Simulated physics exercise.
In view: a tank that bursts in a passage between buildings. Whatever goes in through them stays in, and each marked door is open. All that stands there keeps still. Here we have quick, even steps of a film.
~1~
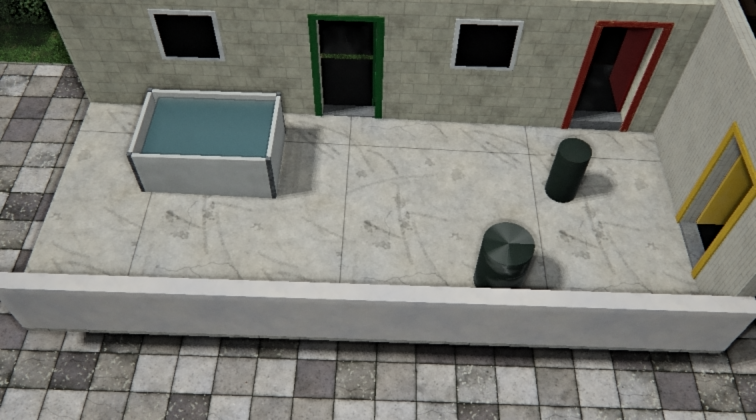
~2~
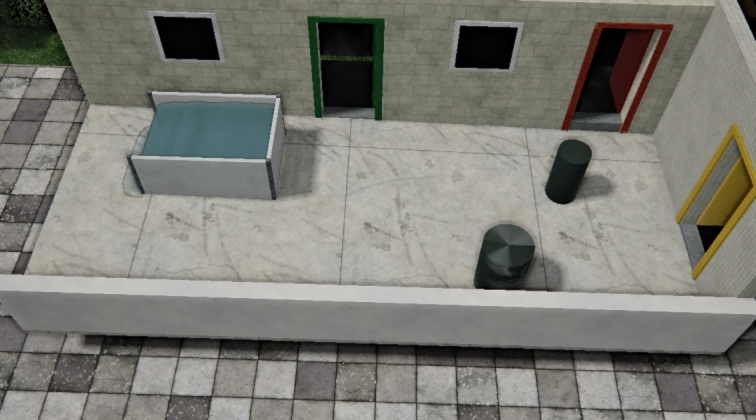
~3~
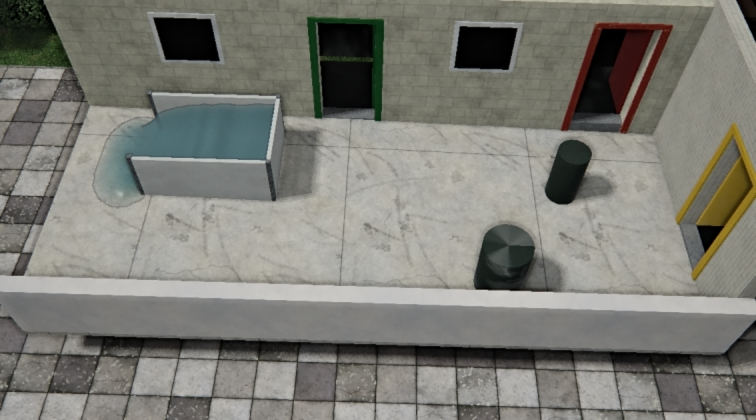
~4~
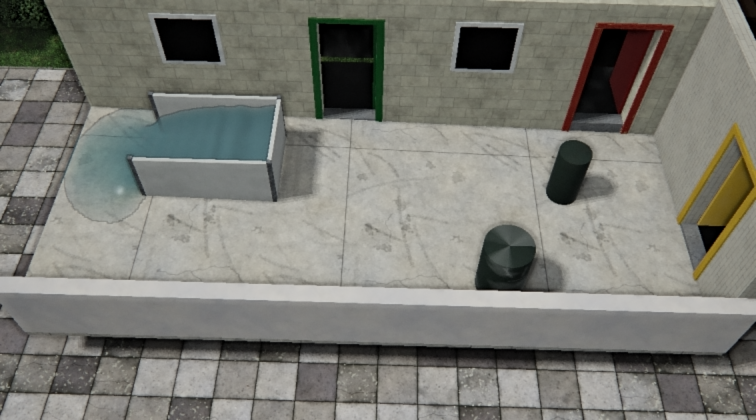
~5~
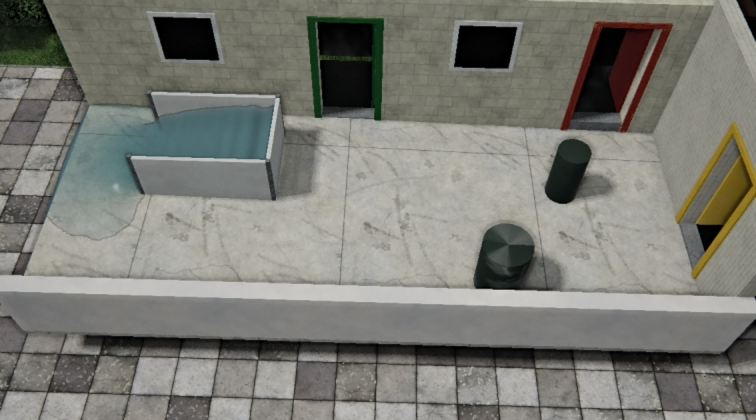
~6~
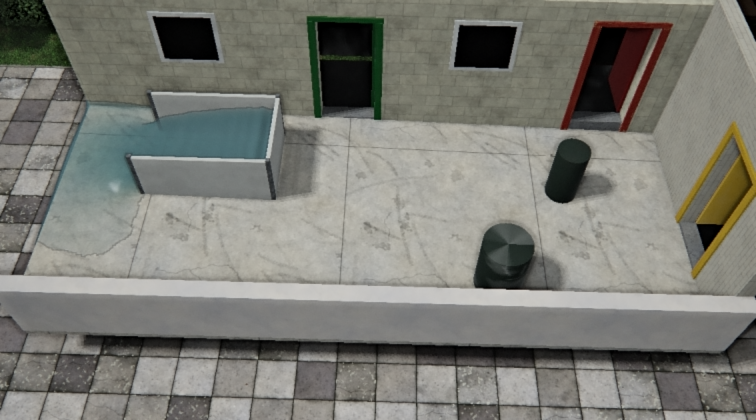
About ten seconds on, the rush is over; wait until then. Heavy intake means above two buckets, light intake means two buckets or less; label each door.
Labels: Green door: Light, yellow door: Light, red door: Light.
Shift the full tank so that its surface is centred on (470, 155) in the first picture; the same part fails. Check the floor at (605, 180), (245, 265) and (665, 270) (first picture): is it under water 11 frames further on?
The three spots read left dry, swamped, left dry.
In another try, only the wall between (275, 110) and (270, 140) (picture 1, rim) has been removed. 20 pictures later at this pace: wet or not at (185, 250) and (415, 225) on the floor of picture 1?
Point one not reached; point two reached.
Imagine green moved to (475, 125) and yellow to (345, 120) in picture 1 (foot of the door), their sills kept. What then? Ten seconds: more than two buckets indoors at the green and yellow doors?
My reading: Green lets less in, yellow lets less in.
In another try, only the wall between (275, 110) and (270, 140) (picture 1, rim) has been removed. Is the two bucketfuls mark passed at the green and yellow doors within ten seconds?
Green goes past it, yellow goes past it.
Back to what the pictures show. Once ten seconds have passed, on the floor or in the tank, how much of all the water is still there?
Result: Close to 16 %.
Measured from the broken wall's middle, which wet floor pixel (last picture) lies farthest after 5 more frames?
Roughly (60, 299).
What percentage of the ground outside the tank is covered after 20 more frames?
Close to 15 in a hundred, I think.
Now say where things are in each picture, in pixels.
The first frame shows still water in the water tank at (208, 127).
In the second frame, the front is at (140, 195), out from the gap at (152, 151).
In the third frame, the front is at (110, 201), out from the gap at (152, 153).
In the fourth frame, water pours out at (154, 155) and has run to (69, 187).
In the fifth frame, the front is at (49, 213), out from the gap at (152, 154).
In the sixth frame, water pours out at (152, 154) and has run to (40, 236).
A moment on, water covers 10 % of the floor; the green door not reached, the yellow door not reached, the red door not reached.
Next, water covers 10 % of the floor; the green door not reached, the yellow door not reached, the red door not reached.
Then, water covers 15 % of the floor; the green door not reached, the yellow door not reached, the red door not reached.
Later, water covers 10 % of the floor; the green door wet at the sill, nothing in, the yellow door not reached, the red door not reached.
In the end, water covers 10 % of the floor; the green door wet at the sill, nothing in, the yellow door not reached, the red door not reached.
